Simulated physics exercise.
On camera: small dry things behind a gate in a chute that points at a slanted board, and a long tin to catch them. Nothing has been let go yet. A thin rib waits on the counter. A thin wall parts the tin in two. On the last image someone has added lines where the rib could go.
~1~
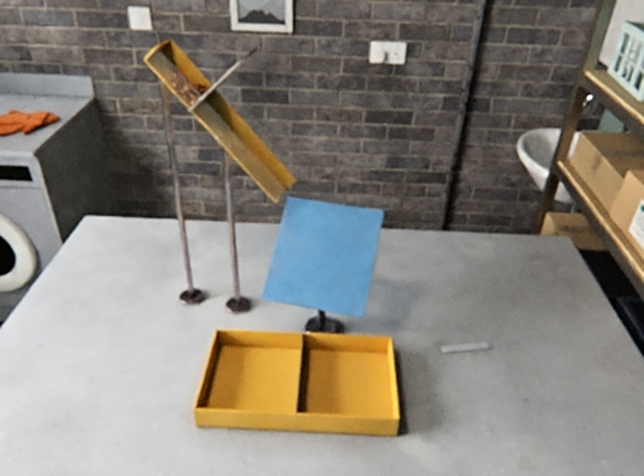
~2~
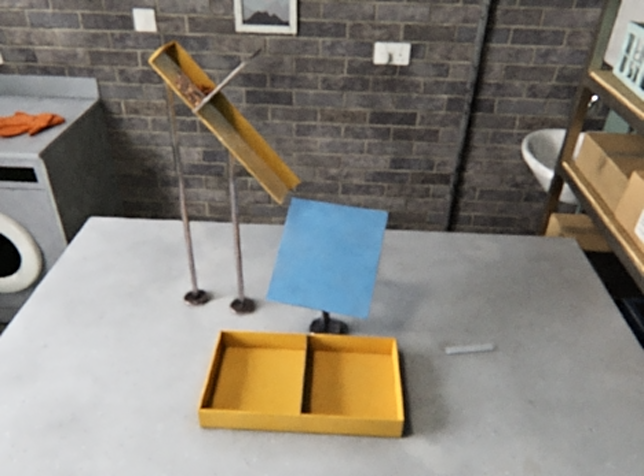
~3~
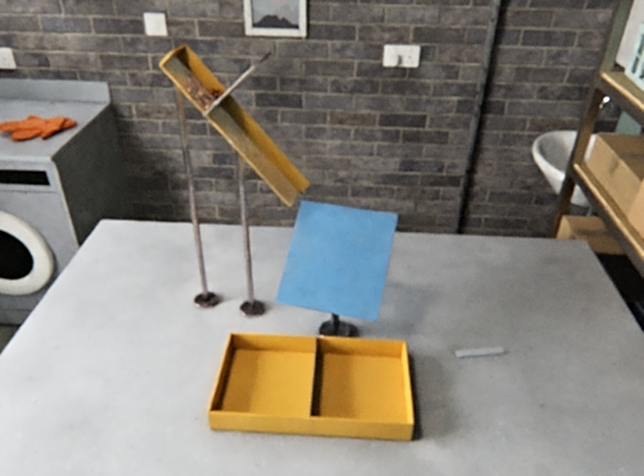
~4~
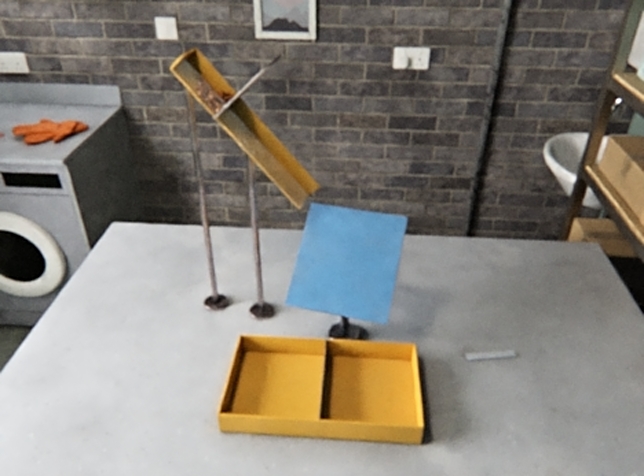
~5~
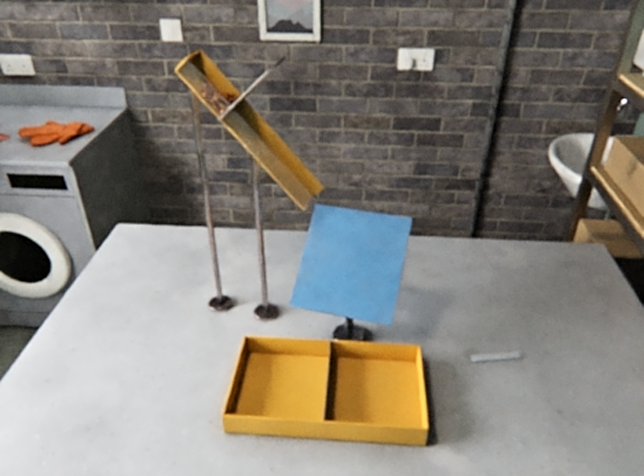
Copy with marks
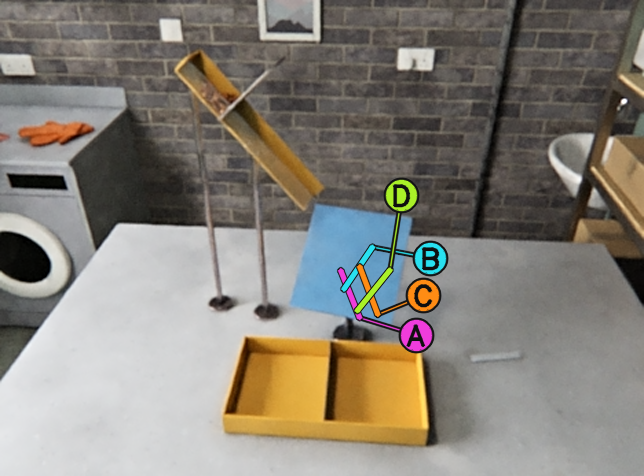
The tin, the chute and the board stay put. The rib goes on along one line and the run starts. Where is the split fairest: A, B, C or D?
The best line is D.
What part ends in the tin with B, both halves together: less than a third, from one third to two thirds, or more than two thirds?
It is more than two thirds.
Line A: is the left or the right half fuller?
More lands on the right.
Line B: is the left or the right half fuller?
The left half.
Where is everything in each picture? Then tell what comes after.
In the first frame, load behind the gate at (192, 88), cereal balls; lip of the chute at (280, 196), sloping fairly steeply.
In the second frame, middle of the board at (328, 255), tilted fairly steeply; middle of its low edge at (315, 309); of its high edge at (339, 205).
In the third frame, front corners of the tin at (208, 412) and (413, 423); front end of its middle wall at (310, 418).
In the fourth frame, middle of the load at (216, 96); lip at (304, 203).
In the fifth frame, middle of the load at (221, 97); lip at (308, 204).
On the marked copy, line A from (340, 270) to (359, 317); line B from (372, 247) to (343, 289); line C from (359, 266) to (377, 314); line D from (390, 270) to (357, 310).
Choosing A, of what is caught, a small part in the left half, most in the right.
Choosing B, of what is caught, most in the left half, a small part in the right.
Choosing C, of what is caught, a small part in the left half, most in the right.
Choosing D, of what is caught, about half in the left half, about half in the right.
